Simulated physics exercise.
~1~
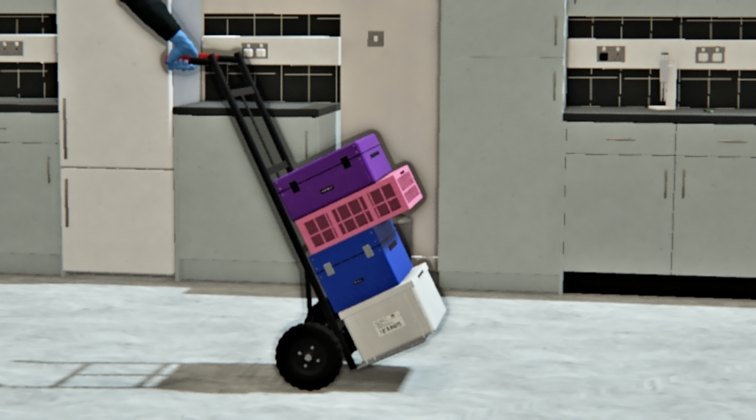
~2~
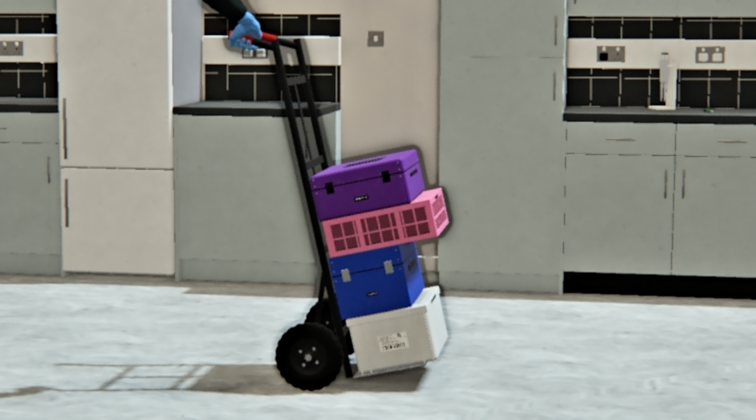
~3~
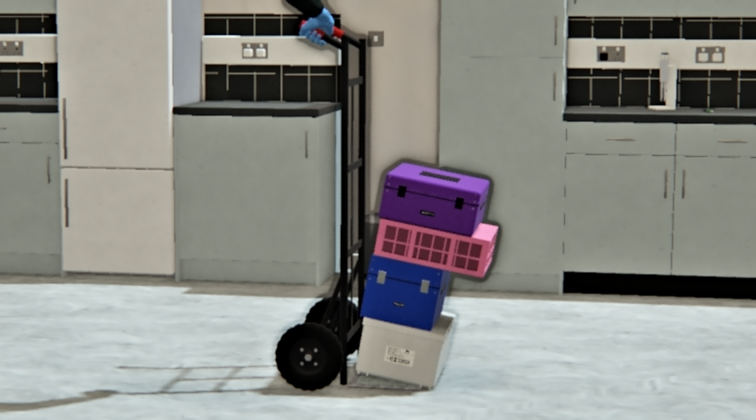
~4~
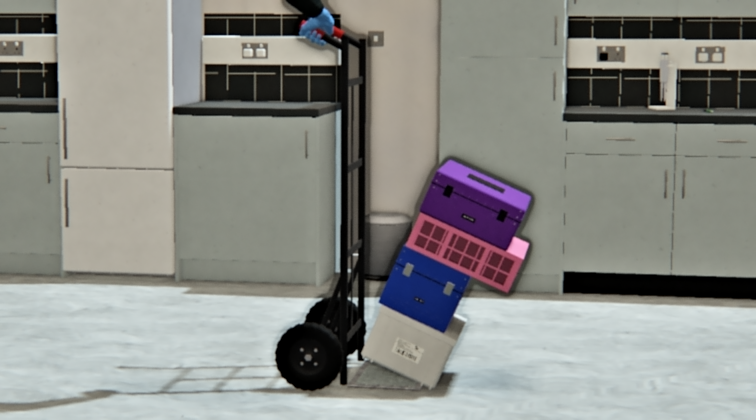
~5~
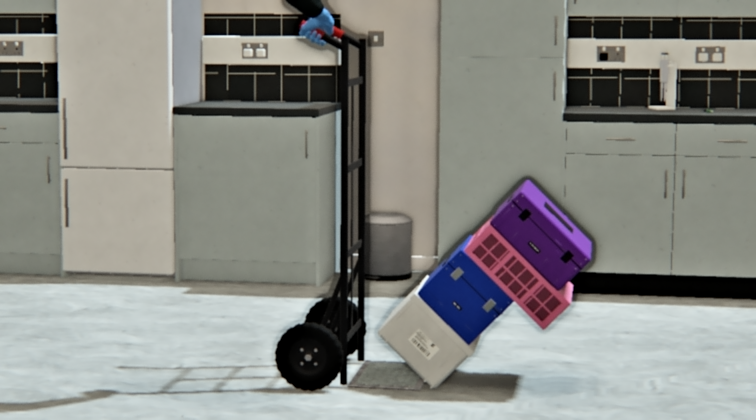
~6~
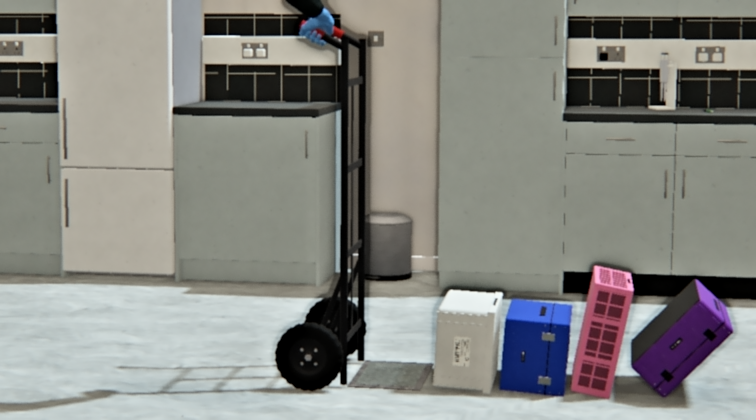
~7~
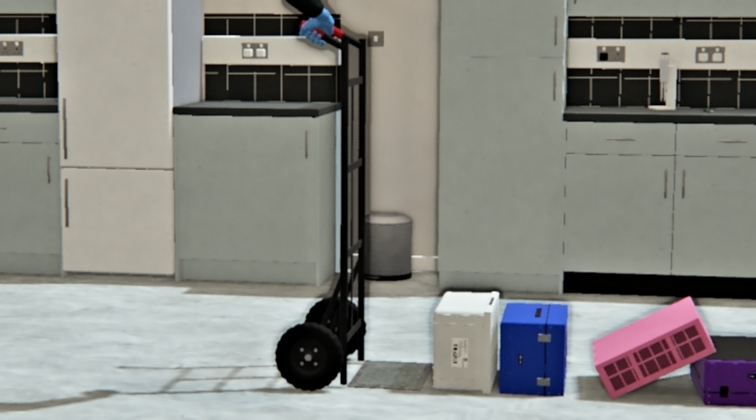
A stack of four boxes toppled off a hand truck when a gloved hand swung it upright, tilting together to the right before spilling across the floor, where the white and blue ones stayed near the truck and the pink one landed against the purple.
